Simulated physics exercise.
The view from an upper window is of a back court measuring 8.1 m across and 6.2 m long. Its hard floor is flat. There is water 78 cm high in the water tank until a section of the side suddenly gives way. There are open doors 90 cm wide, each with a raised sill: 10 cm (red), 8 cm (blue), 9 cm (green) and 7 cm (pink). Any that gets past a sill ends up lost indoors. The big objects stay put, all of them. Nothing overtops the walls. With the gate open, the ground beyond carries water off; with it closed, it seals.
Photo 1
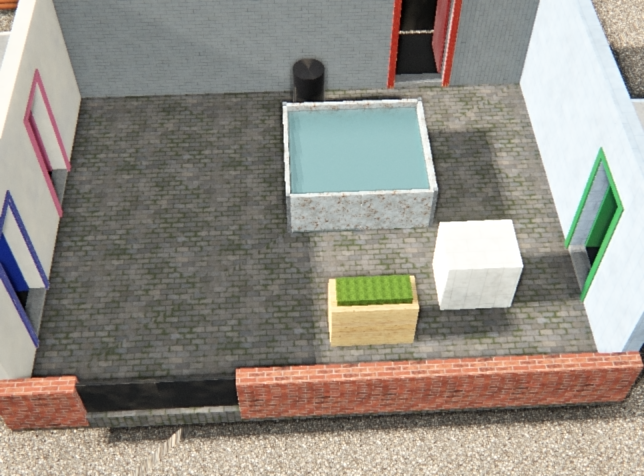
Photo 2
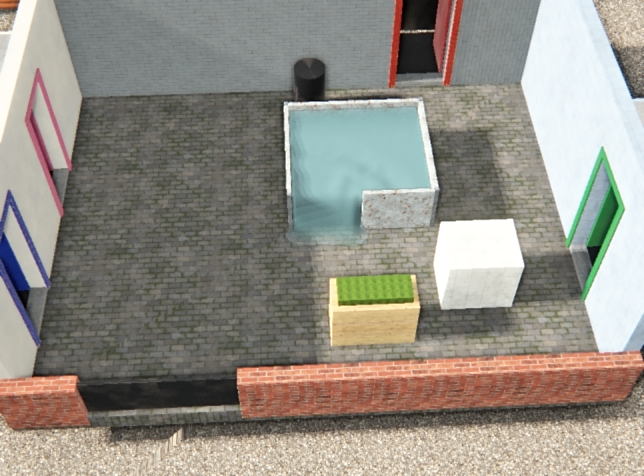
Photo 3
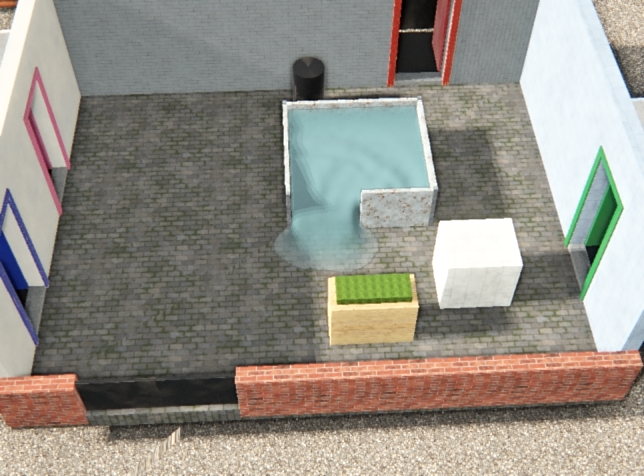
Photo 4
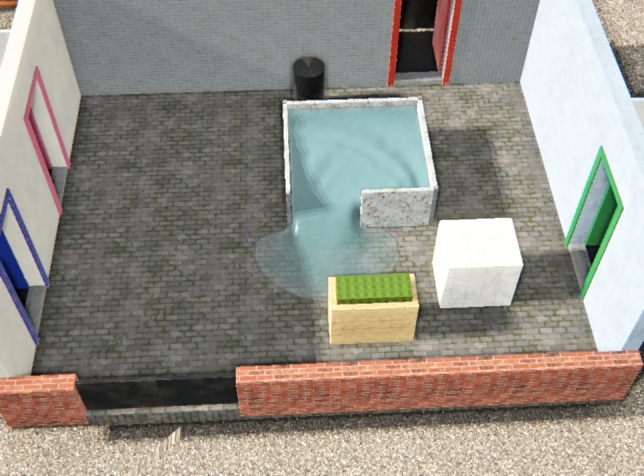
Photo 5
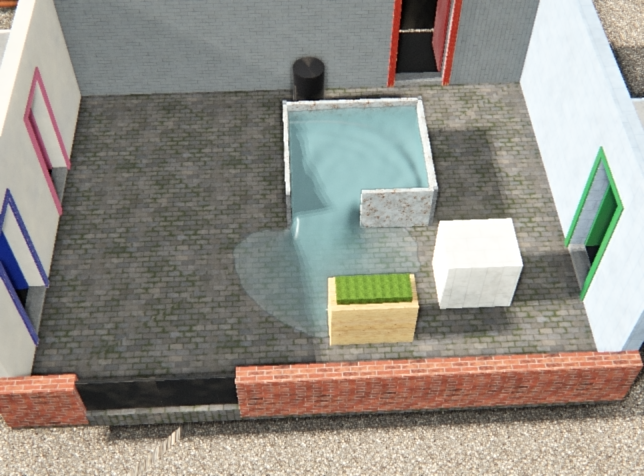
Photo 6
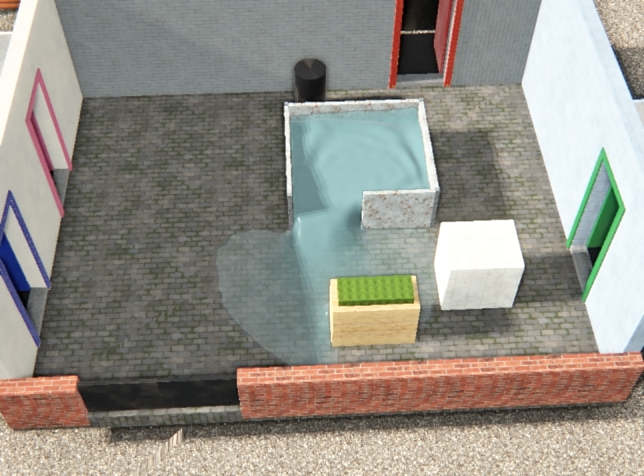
Water pours from the front left of a pale speckled tank once part of its wall is gone, in a paved back court seen from a high window with a still view. The tank stands near the grey back wall beside a black barrel, with a white block, a green-topped tan planter, and red, pink, blue and green doorways around. The clear sheet spreads forward and sideways across the paving, passing around the planter, while ripples cross the tank.
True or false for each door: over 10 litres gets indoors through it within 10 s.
Red door - false, blue door - true, green door - false, pink door - false.
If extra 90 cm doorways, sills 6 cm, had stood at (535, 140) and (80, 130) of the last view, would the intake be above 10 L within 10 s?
The first door falls short and the second gets there.
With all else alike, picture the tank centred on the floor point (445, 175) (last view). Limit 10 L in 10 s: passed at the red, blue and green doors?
So the red door keeps within it, the blue door tops the limit and the green door tops the limit.
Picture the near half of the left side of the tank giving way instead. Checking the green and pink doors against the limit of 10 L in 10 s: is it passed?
For green, too little; for pink, too much.
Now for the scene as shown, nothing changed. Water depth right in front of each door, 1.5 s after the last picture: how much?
Depths: Red door 0 cm, blue door 0 cm, green door 0 cm, pink door 0 cm.
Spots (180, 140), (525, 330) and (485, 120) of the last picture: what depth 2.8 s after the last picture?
Roughly 0, 1, 0 cm.
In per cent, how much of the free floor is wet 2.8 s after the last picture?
Wet share: Near 45 percent.
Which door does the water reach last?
The red door.
Then, 0.7 s after the last picture water covers 20 % of the floor and is deepest (45 cm) near (348, 314); red door not reached, blue door not reached, green door not reached, pink door not reached.
Then, 1.5 s after the last picture water covers 35 % of the floor and is deepest (37 cm) near (335, 304); red door not reached, blue door not reached, green door not reached, pink door not reached.
Then, 2.8 s after the last picture water covers 45 % of the floor and is deepest (32 cm) near (46, 380); red door not reached, blue door 18 cm at the sill, 21 L in, green door 2 cm at the sill, 0 L in, pink door 2 cm at the sill, 0 L in.
Then, 5.3 s after the last picture water covers 80 % of the floor and is deepest (19 cm) near (29, 404); red door not reached, blue door 16 cm at the sill, 103 L in, green door 8 cm at the sill, 0 L in, pink door 5 cm at the sill, 0 L in.
Then, 9.3 s after the last picture water covers 95 % of the floor and is deepest (14 cm) near (374, 132); red door 8 cm at the sill, 0 L in, blue door 9 cm at the sill, 154 L in, green door 6 cm at the sill, 0 L in, pink door 5 cm at the sill, 0 L in.
